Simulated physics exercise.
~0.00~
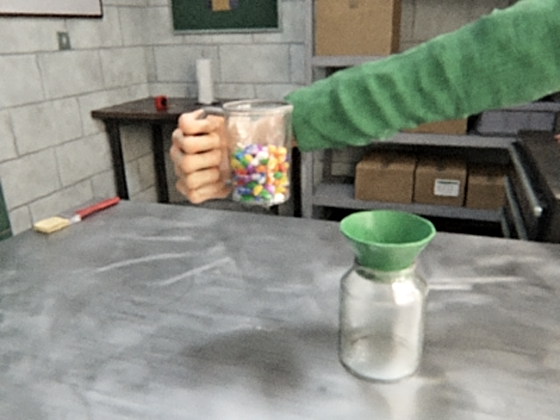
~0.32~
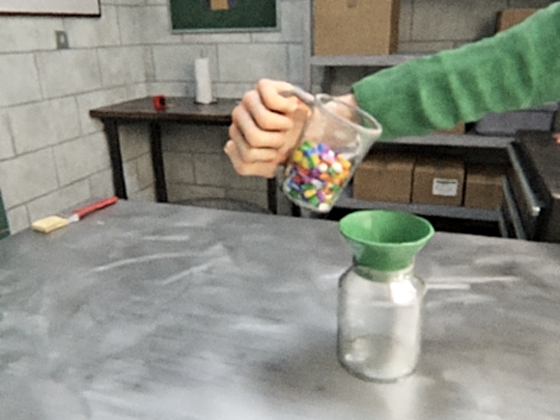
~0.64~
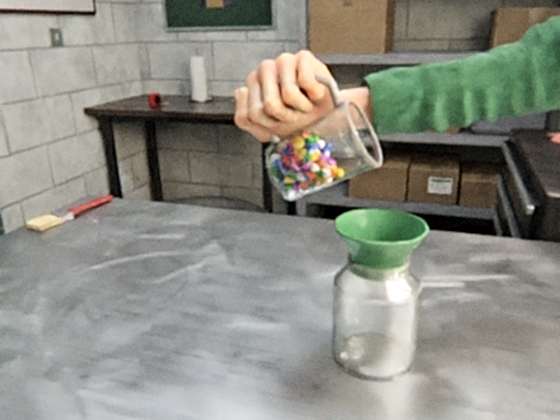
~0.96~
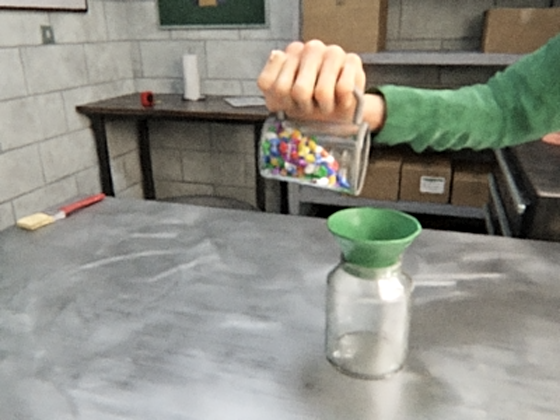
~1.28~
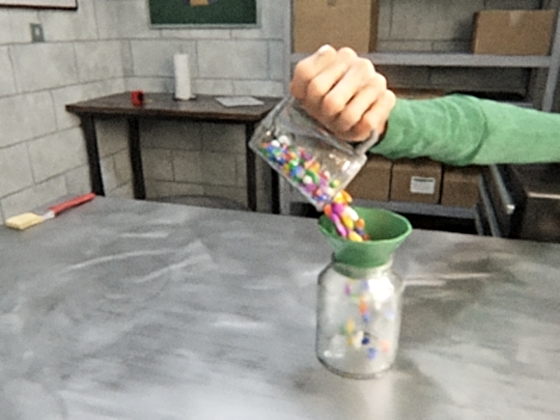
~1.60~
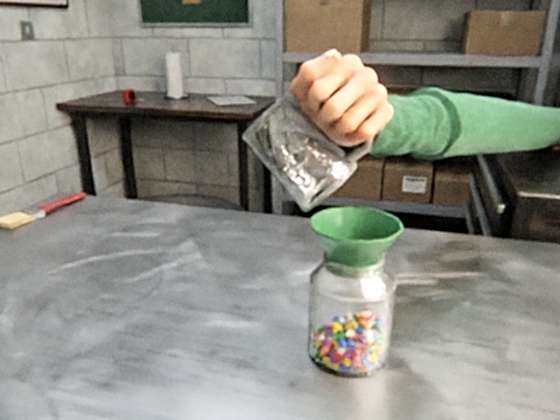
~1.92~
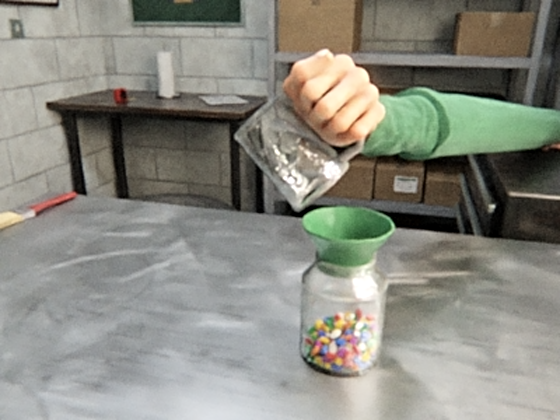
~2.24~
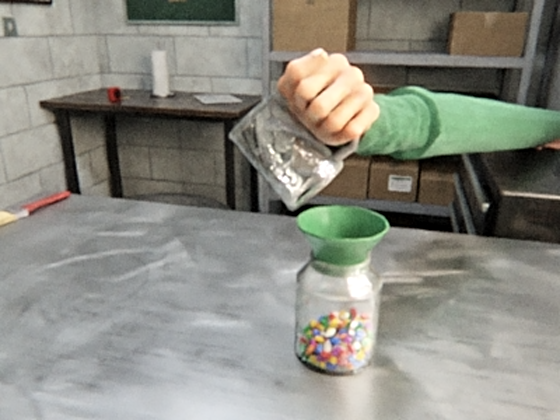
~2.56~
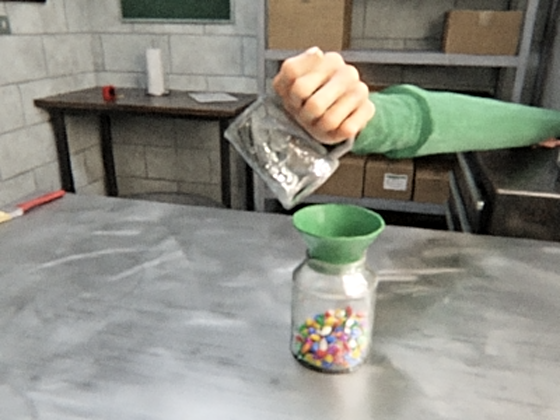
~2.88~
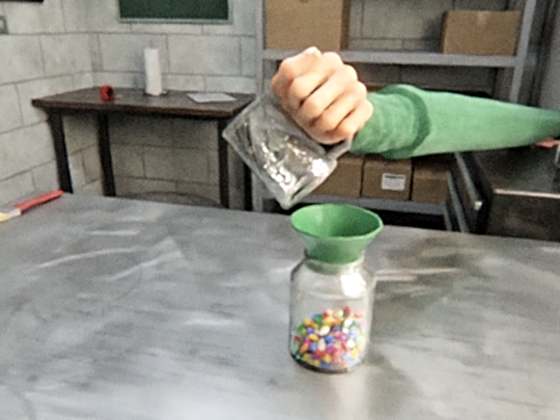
A hand tips colourful jelly beans from a clear cup through a green funnel into a jar.
